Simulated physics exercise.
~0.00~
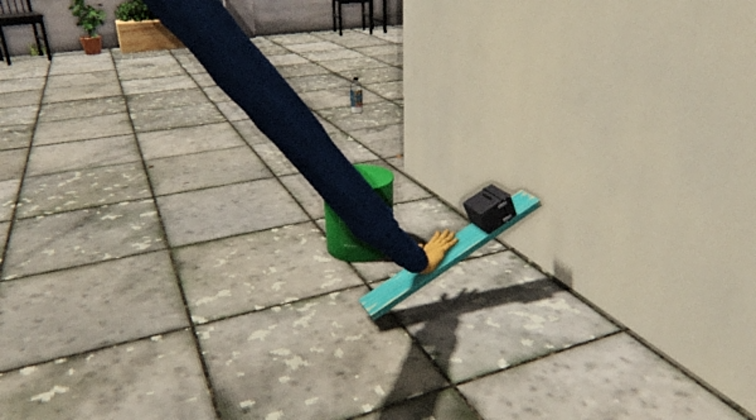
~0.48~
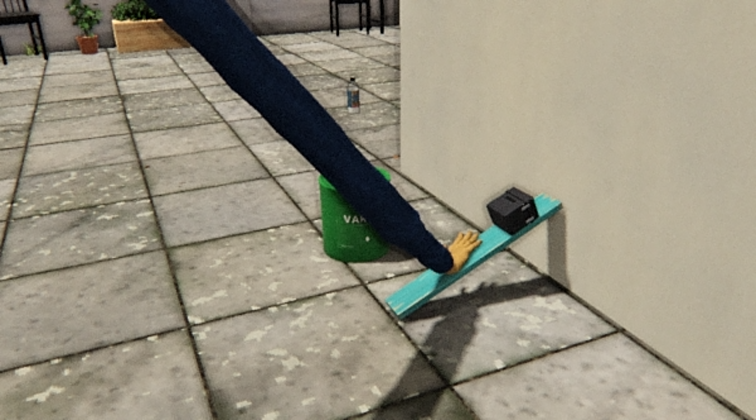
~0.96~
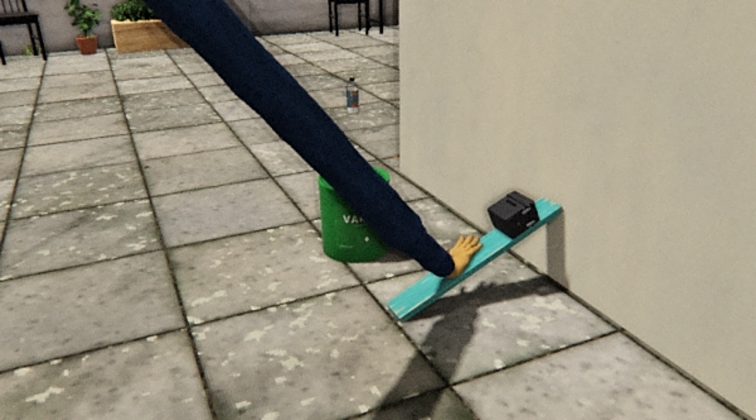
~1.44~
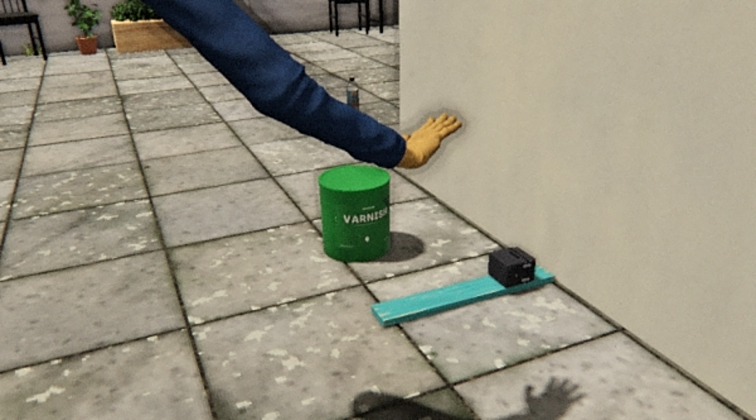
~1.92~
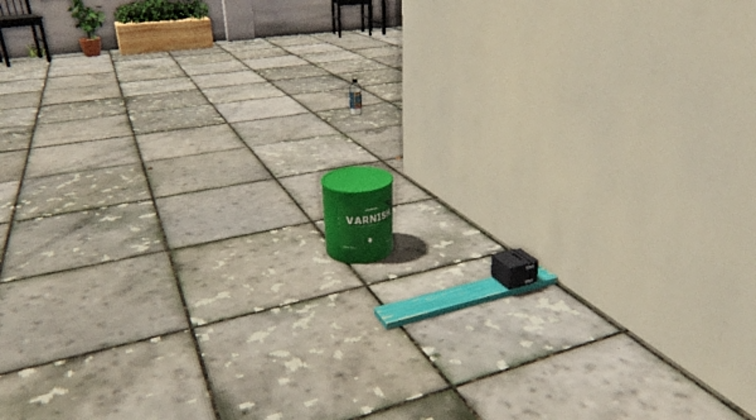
A gloved hand leaned a turquoise plank with a small black block on it against a pale wall beside a green varnish pail, then let go and drew back, and the plank slid down and ended up flat on the paving.
